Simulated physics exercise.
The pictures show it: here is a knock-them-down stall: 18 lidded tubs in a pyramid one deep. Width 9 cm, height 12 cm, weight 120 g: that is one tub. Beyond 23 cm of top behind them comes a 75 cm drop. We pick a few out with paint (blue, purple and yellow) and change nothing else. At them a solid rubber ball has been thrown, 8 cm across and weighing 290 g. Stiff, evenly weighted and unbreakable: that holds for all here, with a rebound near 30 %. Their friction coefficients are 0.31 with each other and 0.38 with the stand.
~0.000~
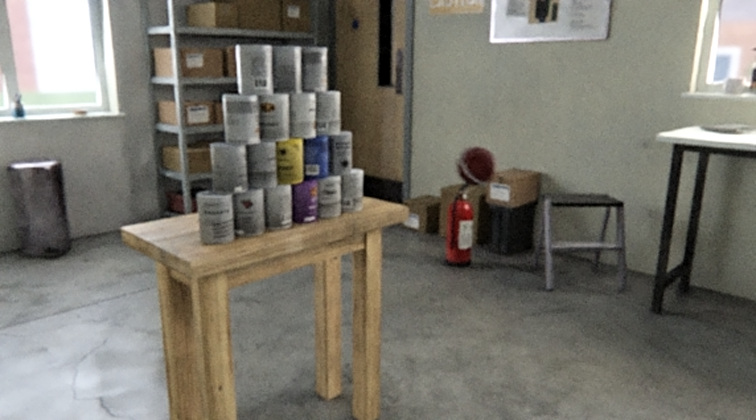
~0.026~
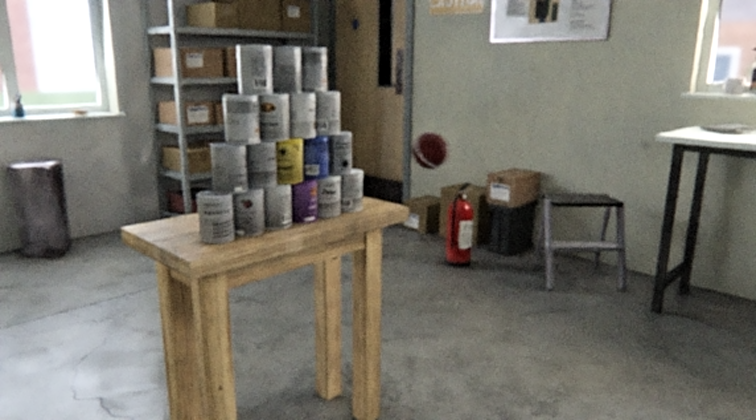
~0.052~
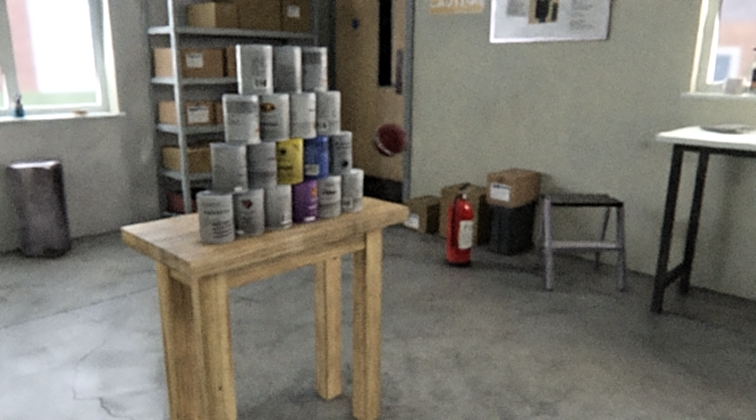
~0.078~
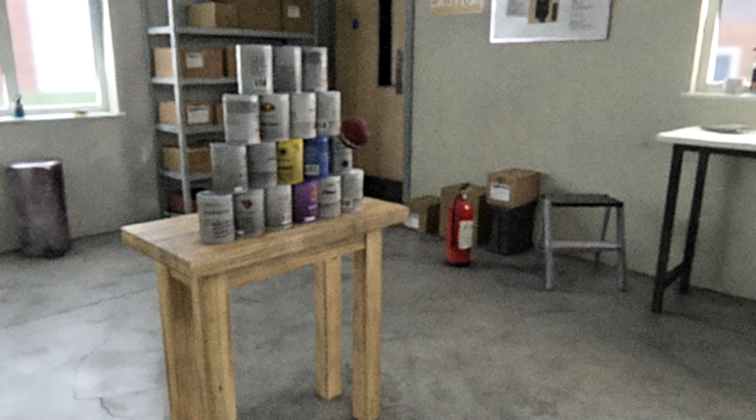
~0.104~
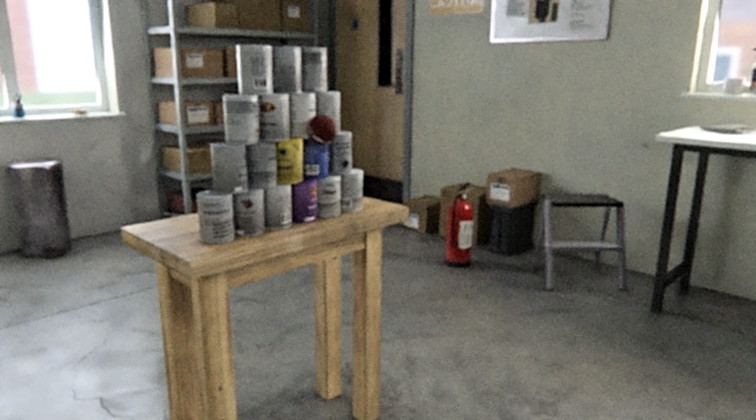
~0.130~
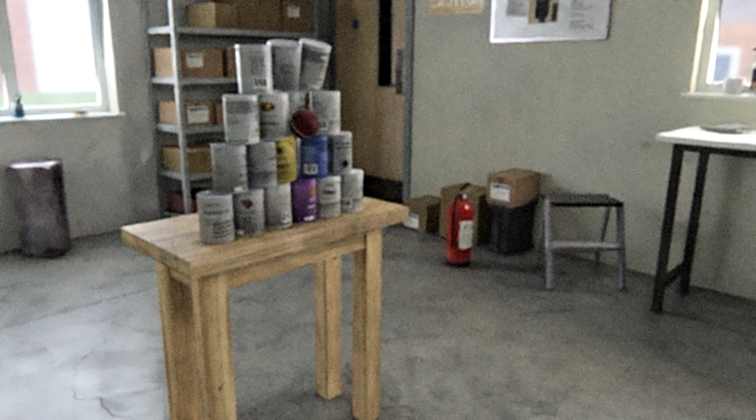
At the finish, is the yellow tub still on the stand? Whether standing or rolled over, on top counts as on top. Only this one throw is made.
No, it is off the stand.
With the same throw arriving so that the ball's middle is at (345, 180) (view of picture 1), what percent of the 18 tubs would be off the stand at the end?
With that change, 20 in a hundred.
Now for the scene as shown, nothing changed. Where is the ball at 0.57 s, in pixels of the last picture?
At about (234, 245).
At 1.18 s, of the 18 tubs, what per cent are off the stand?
30 %.
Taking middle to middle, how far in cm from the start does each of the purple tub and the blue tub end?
Purple 0 cm, blue 0 cm.
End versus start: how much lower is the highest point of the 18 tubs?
Something like 12 cm, give or take.
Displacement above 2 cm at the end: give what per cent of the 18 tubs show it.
Displaced: 40 %.
After 0.57 s, ball still moving; 2 of the 18 tubs off the stand; yellow tub 55° from how it stood, 78 cm lower.
After 1.18 s, ball still moving; 5 of the 18 tubs off the stand; yellow tub on its side.
In the end (1.7 s), ball rolling away; 5 of the 18 tubs off the stand; yellow tub on its side; blue tub unmoved; purple tub unmoved. From the last view, middles, blue tub near (311, 156).
